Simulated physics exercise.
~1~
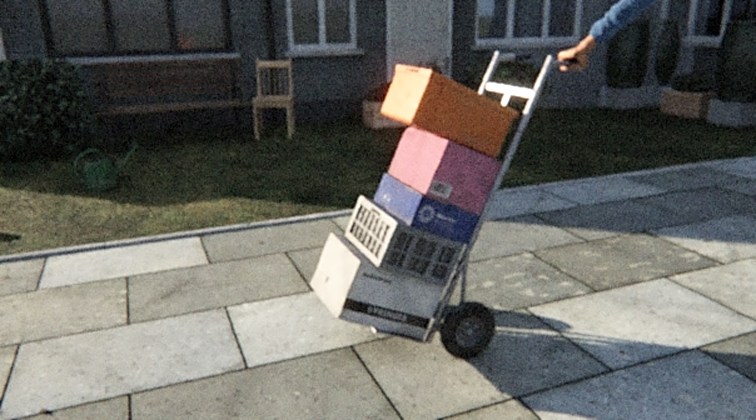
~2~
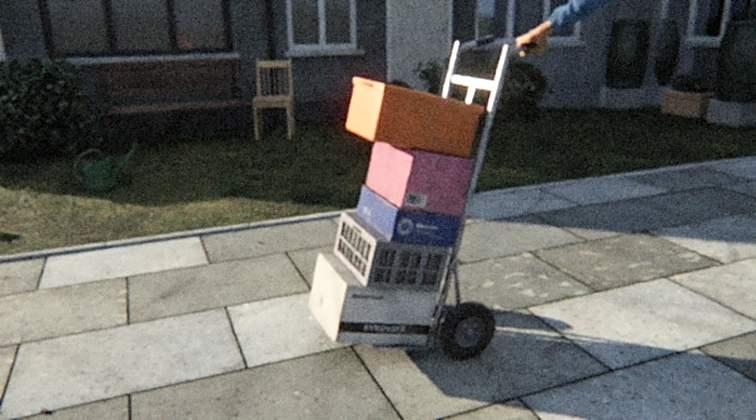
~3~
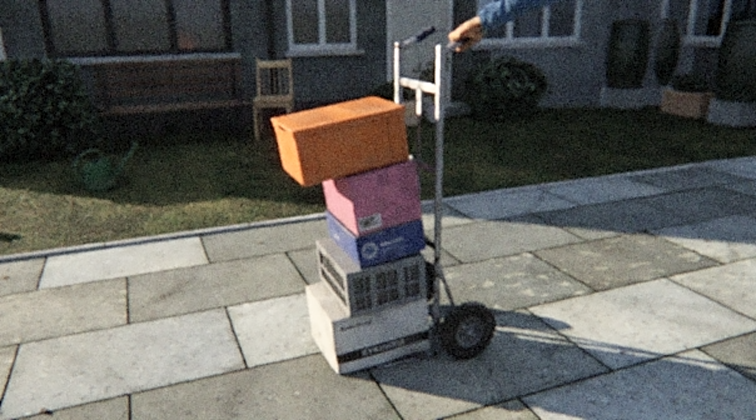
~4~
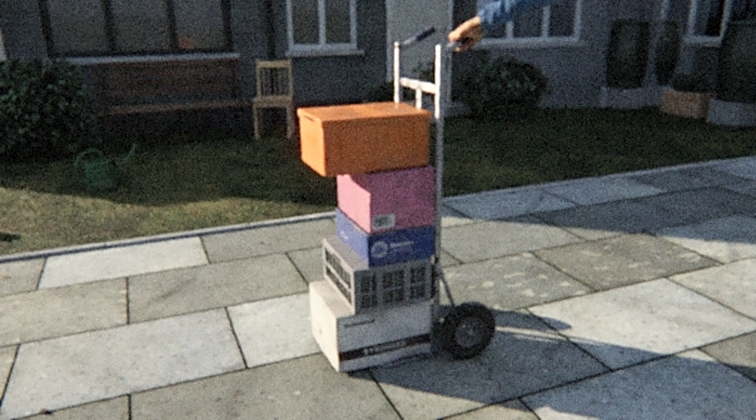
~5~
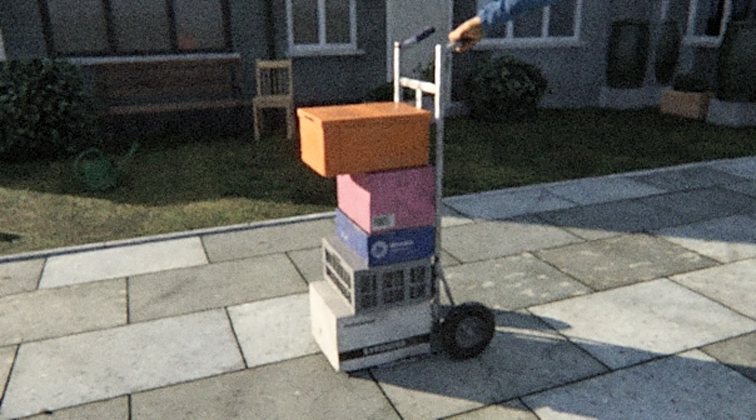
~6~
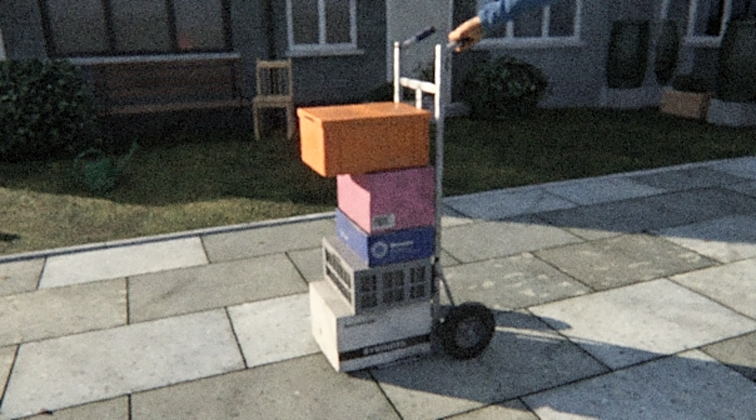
In this clip, a hand tilts a loaded hand truck upright on a patio, its stack of white parcel, grey crate, blue box, pink box and orange tote swinging left and briefly jolting before settling back, still stacked, as the truck stands motionless.
